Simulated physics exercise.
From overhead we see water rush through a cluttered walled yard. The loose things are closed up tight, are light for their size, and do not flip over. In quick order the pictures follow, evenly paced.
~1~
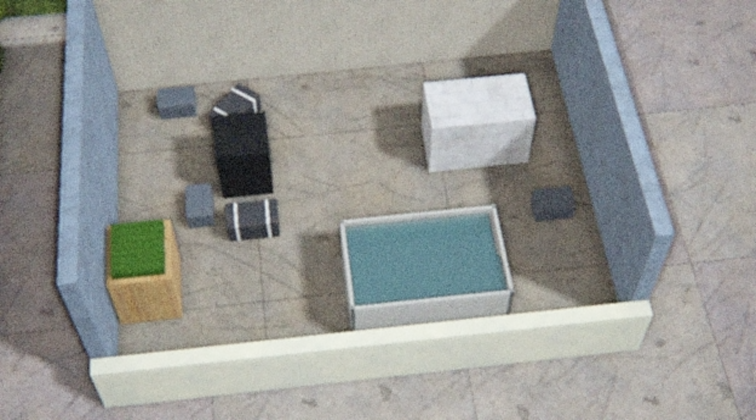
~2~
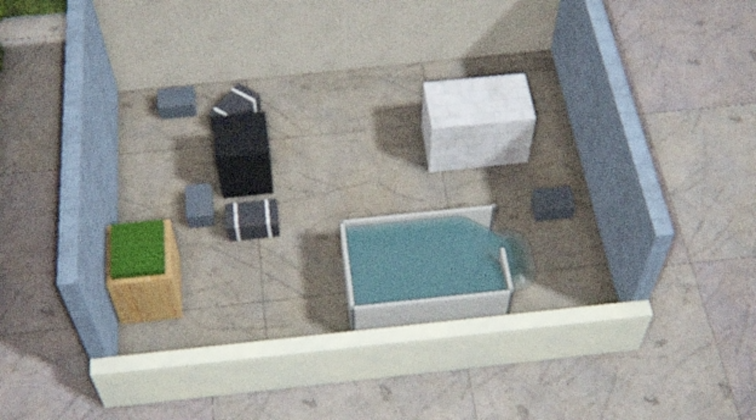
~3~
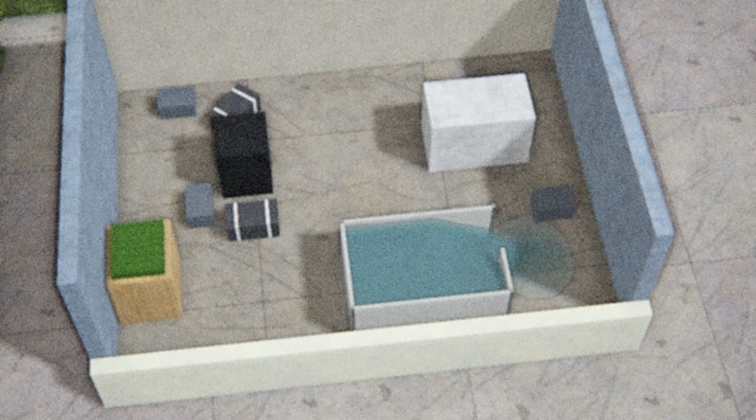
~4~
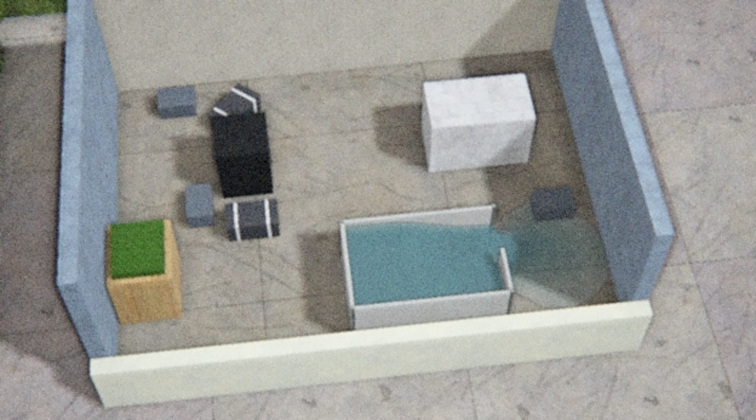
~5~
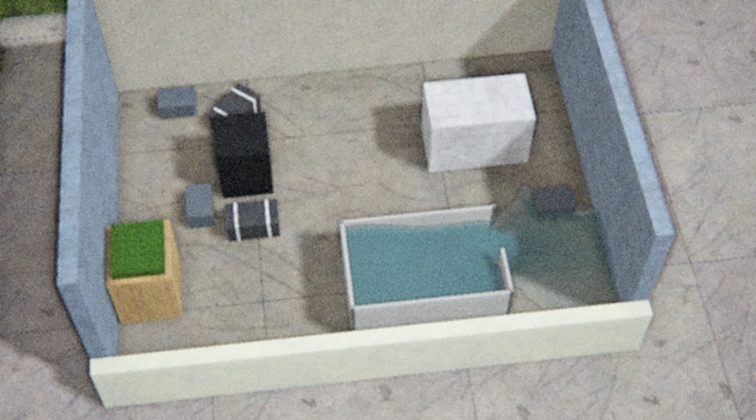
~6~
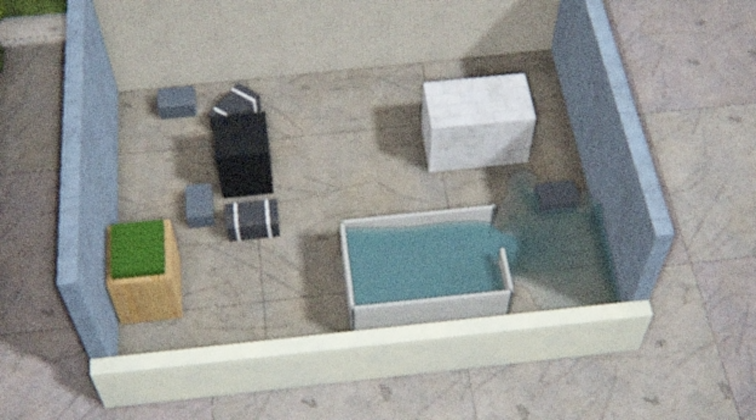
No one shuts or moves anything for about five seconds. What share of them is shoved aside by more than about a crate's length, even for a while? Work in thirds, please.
Shy of a third.
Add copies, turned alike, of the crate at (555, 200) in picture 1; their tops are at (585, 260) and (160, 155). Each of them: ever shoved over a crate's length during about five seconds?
First driven off, second remains in place.
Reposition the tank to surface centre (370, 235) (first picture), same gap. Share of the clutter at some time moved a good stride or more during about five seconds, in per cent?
My reckoning says roughly 20 percent.
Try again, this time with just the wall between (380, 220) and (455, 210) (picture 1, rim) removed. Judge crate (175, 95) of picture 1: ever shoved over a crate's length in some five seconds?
Honestly, it went the full distance.
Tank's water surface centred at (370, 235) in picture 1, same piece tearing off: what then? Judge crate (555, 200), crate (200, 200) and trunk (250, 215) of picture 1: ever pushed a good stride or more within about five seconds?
One after the other: Swept aside, not that far, no.
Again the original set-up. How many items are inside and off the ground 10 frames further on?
By my reckoning the number comes out at 0.
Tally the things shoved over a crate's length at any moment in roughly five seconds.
That works out to 1.
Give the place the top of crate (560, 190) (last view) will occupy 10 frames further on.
Approximately at pixel (533, 74).
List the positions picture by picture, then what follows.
A crate at (554, 198), on the bottom; a crate at (199, 200), on the bottom; 0 of 5 have shifted, in the first picture.
A crate at (554, 198) rests on the ground; a crate at (199, 200), on the bottom; 0 of 5 have shifted, in the second picture.
A crate at (554, 198) rests on the ground; a crate at (199, 200) rests on the ground; 0 of 5 have shifted, in the third picture.
A crate at (554, 198) rests on the ground; a crate at (199, 200), on the bottom; 0 of 5 have shifted, in the fourth picture.
A crate at (555, 198), on the bottom; a crate at (199, 200), on the bottom; 0 of 5 have shifted, in the fifth picture.
A crate at (558, 192) rests on the ground, close to its start; a crate at (199, 200) rests on the ground; 1 of 5 have shifted, in the sixth picture.
A moment on, 1 of 5 are well off their spots; 0 afloat.
Next, 1 of 5 are well off their spots; 0 afloat.
Later, 1 of 5 are well off their spots; 0 afloat.
In the end, 1 of 5 are well off their spots, and 1 have been at some point; 0 afloat.
